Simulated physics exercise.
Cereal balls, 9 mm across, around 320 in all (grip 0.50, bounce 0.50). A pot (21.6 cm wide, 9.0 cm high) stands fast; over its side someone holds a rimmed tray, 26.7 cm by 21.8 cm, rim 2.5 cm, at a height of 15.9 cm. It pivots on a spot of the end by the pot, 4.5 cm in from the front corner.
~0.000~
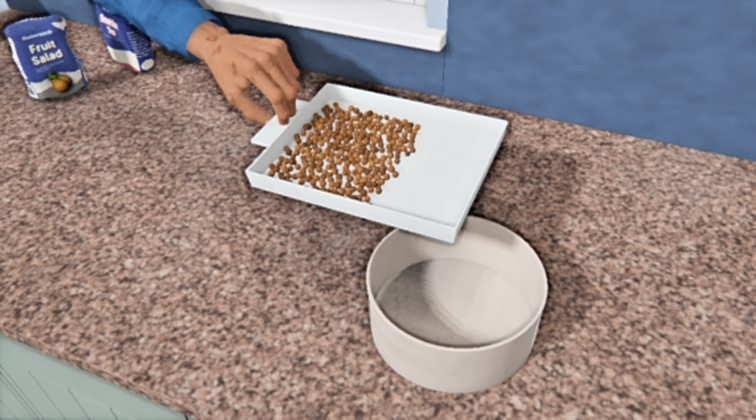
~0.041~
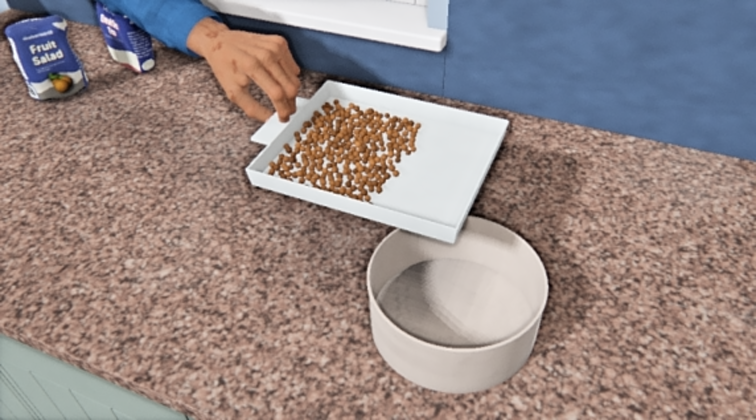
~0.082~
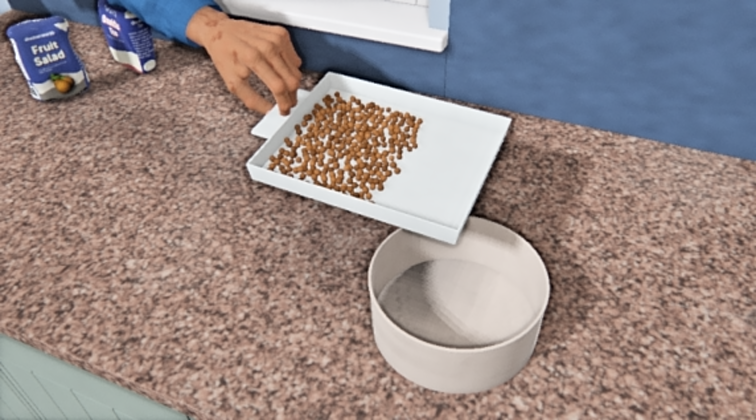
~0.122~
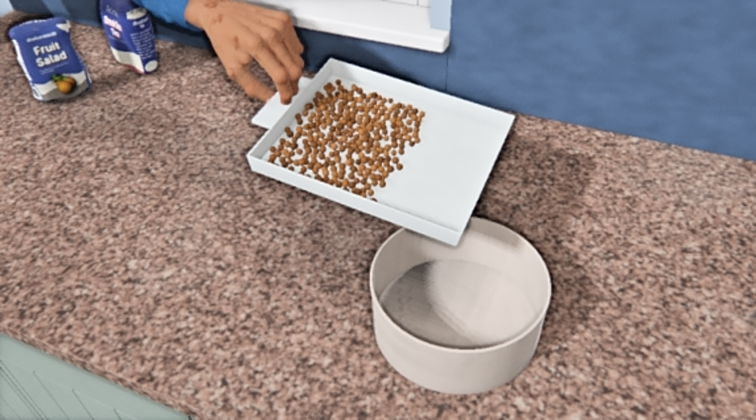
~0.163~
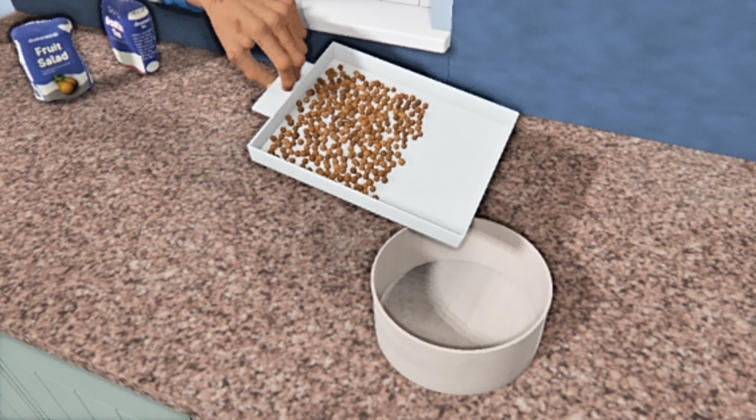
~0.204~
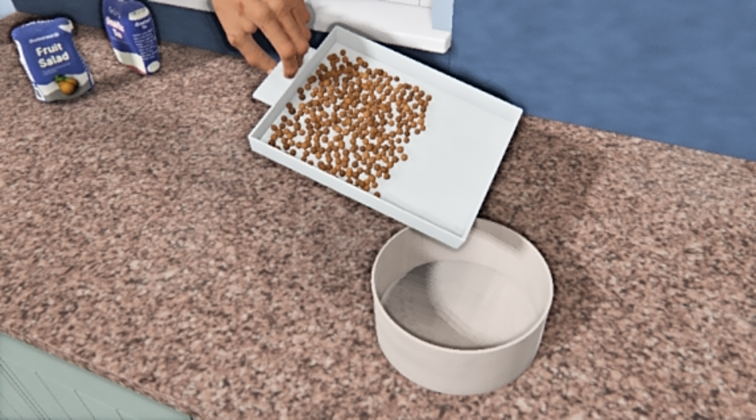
A white rimmed tray of small brown cereal balls is held over a pinkish speckled countertop, seen from above at an angle, against a blue wall. A cream round pot stands below its right front corner, while blue fruit salad packages sit at upper left. A blue-sleeved hand raises the tray's left end, gradually tilting it rightward; the balls stay clustered at left, and the camera holds still.
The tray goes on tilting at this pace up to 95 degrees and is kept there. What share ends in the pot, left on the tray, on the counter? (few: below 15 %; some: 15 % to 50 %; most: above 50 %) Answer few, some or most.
In the pot: Most; left on the tray: Few; on the counter: Few.
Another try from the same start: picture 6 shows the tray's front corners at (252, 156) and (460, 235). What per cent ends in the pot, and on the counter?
Pot 90, counter 10.
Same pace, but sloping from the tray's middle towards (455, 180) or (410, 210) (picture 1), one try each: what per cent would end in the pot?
About 45 and 95 per cent.
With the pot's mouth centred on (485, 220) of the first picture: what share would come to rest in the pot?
Some 10 per cent.
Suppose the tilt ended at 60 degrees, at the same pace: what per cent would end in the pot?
It would be near 35 per cent.
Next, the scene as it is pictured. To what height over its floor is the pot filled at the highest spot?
Roughly 3.0 cm.
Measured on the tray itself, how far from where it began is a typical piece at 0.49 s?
Roughly 7 cm.
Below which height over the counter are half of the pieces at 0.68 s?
Some 18 cm.
Then, at 0.49 s, tilt 57 degrees; the tray holds 100 %, the pot 0 %.
After 0.68 s, tilt 82 degrees; the tray holds 80 %, the pot 5 %.
After 0.99 s, tilt 95 degrees; the tray holds 10 %, the pot 80 %.
By 1.8 s all is still; pot 90 %, tray 5 %, counter 5 %.
